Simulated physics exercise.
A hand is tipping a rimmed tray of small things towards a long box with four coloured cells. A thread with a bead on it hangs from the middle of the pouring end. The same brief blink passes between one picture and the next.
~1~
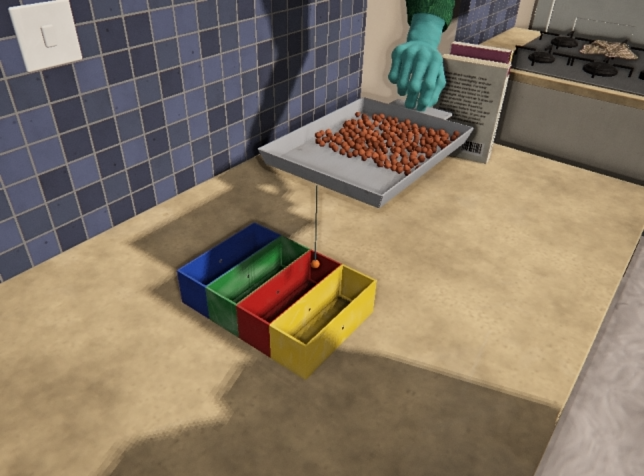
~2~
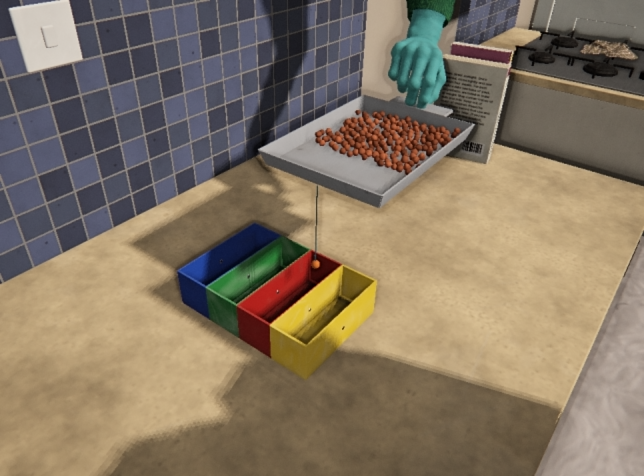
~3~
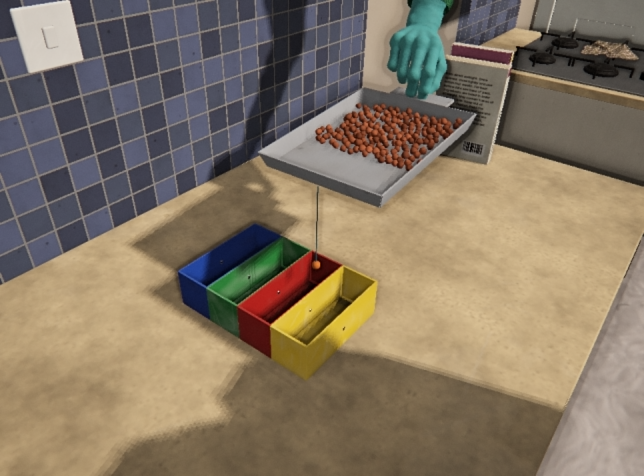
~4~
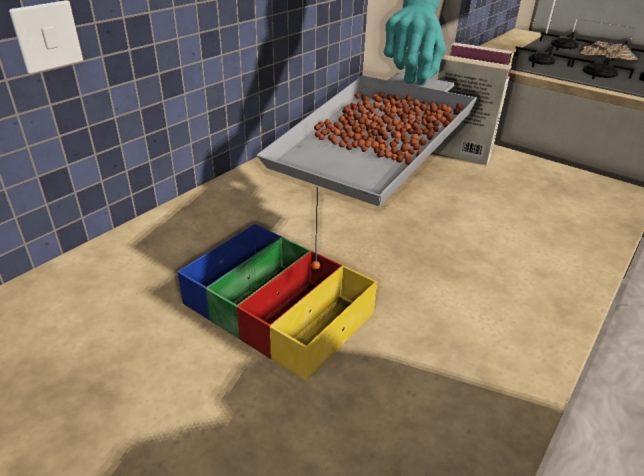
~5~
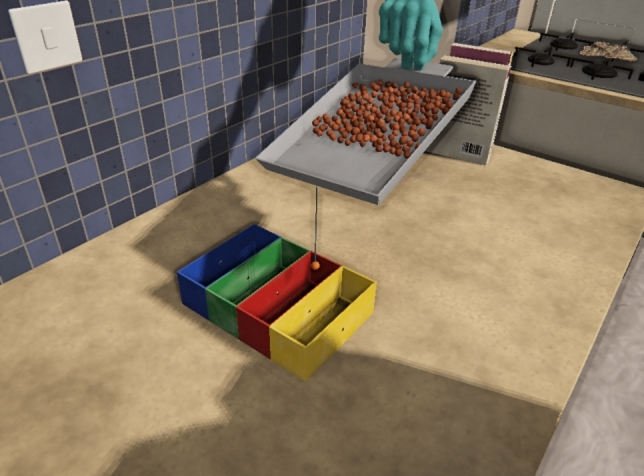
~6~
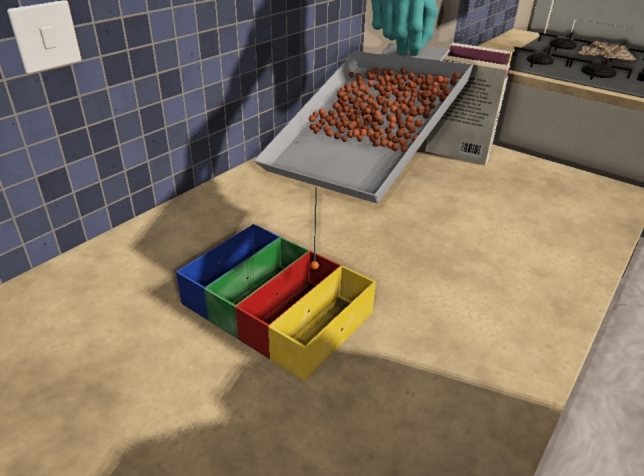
On a kitchen counter, a green-gloved hand holds a grey tray of small reddish-brown pellets above a box with blue, green, red and yellow cells, then gradually raises the far end, tilting the tray towards its lower left corner.
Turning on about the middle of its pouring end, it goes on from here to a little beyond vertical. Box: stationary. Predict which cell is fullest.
My prediction is the green cell.
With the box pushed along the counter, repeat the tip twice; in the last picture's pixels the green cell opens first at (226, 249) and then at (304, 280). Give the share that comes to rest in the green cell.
Trial 1 0%, trial 2 20%.
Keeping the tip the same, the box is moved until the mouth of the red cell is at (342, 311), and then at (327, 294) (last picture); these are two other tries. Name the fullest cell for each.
The blue one first, the blue one second.
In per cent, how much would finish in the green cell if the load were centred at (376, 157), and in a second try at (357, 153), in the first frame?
First about 40, then 50 per cent.
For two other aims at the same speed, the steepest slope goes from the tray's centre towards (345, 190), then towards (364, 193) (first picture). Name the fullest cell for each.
First try: That yellow cell; second try: The cell in yellow.
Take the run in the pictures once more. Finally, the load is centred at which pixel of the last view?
The centre settles at about (256, 307).
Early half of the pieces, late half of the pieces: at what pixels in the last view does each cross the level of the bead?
For the early half I get (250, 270), and for the late half (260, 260).
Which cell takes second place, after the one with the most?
The answer would be the red one.
Shortly afterwards, tray tipped steeply; the bulk on the tray; a little falling or outside the box.
Next, tray tipped past a quarter turn; near half on the tray; near a quarter in the green cell; a little in the red cell; a little in the blue cell; only a few in the yellow cell; a little falling or outside the box.
Some moments later, tray tipped past a quarter turn; near half in the green cell; near a quarter in the red cell; a little in the blue cell; a little in the yellow cell; a little falling or outside the box.
In the end, tray tipped past a quarter turn; near half in the green cell; near a quarter in the red cell; a little in the blue cell; a little in the yellow cell; a little outside the box.
